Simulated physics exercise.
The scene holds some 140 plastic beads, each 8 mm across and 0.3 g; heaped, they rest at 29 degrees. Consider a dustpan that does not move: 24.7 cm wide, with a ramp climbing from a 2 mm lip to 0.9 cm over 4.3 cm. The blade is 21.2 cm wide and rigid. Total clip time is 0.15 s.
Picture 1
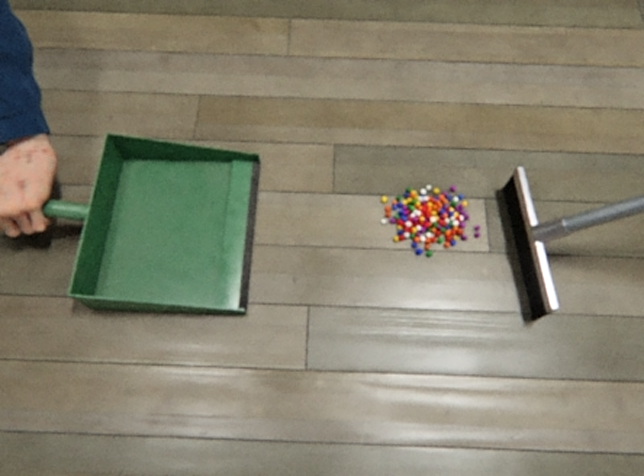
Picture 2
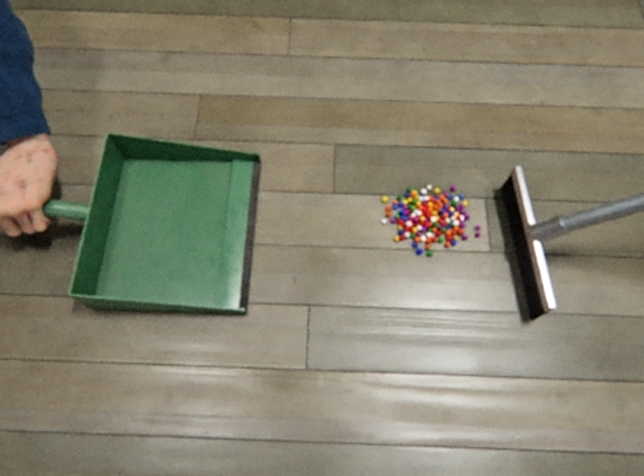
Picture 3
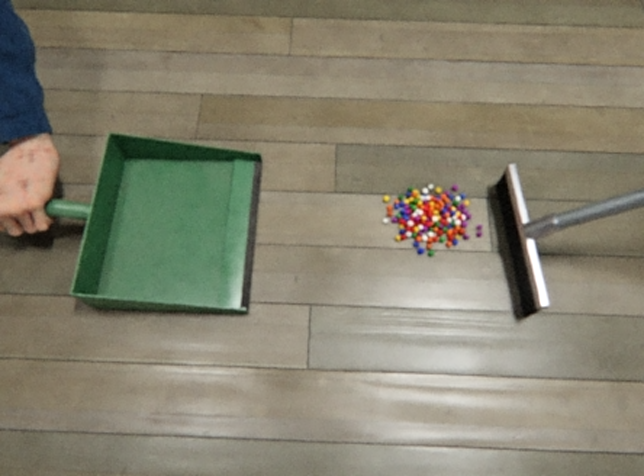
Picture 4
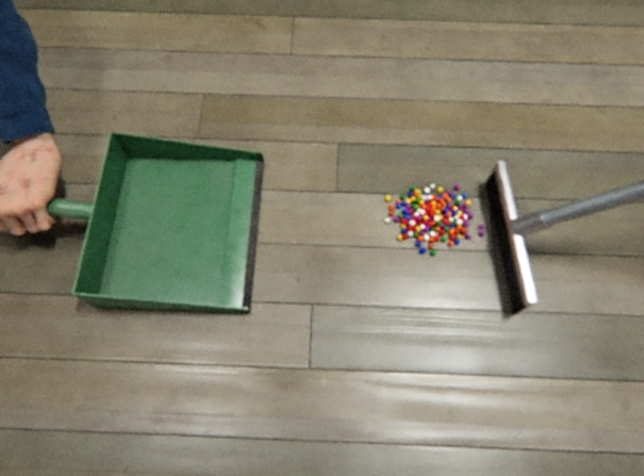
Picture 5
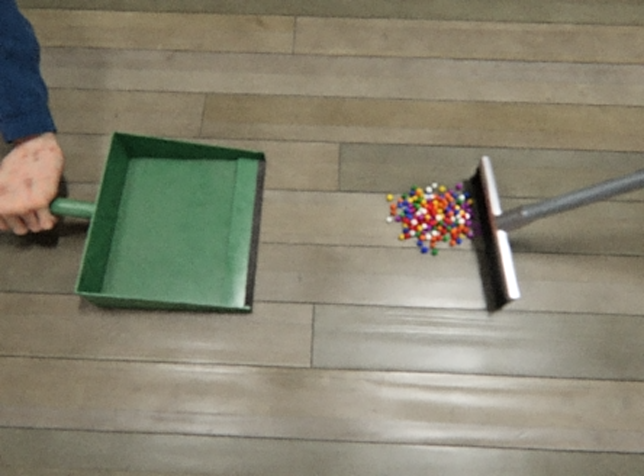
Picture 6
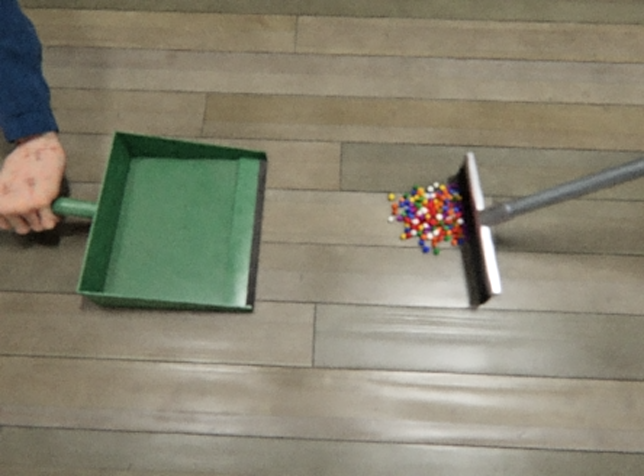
A hand in a dark blue sleeve grips the handle of a green dustpan at the left of a grey-brown plank floor, seen from above. A small pile of multicoloured beads lies right of centre, with a dark-edged blade on a grey pole to its right. The blade slides left, slowly then faster, and pushes into the pile's right side, bunching beads, while the dustpan stays put.
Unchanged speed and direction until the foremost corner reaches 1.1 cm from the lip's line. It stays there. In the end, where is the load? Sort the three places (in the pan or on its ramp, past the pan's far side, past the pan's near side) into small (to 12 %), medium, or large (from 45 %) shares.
Pan: Medium. Far side: Medium. Near side: Small.
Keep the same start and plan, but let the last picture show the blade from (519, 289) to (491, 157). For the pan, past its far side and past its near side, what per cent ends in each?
That ends as pan 5, far 30, and near 0.
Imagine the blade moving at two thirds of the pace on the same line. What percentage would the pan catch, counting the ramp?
Roughly 25 in a hundred.
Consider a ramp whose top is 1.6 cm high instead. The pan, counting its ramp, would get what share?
About 25 %.
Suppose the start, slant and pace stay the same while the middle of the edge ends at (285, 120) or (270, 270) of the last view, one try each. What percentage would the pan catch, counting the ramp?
Close to 5 and 35 percent, in that order.
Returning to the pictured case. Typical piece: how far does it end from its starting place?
Around 30 centimetres.
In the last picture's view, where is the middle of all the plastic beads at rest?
Close to pixel (260, 202).
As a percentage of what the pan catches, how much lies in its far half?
I'd put it at around 80 per cent.
Then, 0.17 s after the last picture, middle of the blade 17 cm from the lip; 0 % over the lip, far side 5 %, near side 0 %.
Then, 0.29 s after the last picture, middle of the blade 6 cm from the lip; 0 % over the lip, far side 15 %, near side 0 %.
Then, 0.54 s after the last picture, middle of the blade 2 cm from the lip; 40 % over the lip, far side 15 %, near side 5 %.
In the end, pan 35 %, far side 15 %, near side 5 %, in front of the lip or behind the blade 45 %.
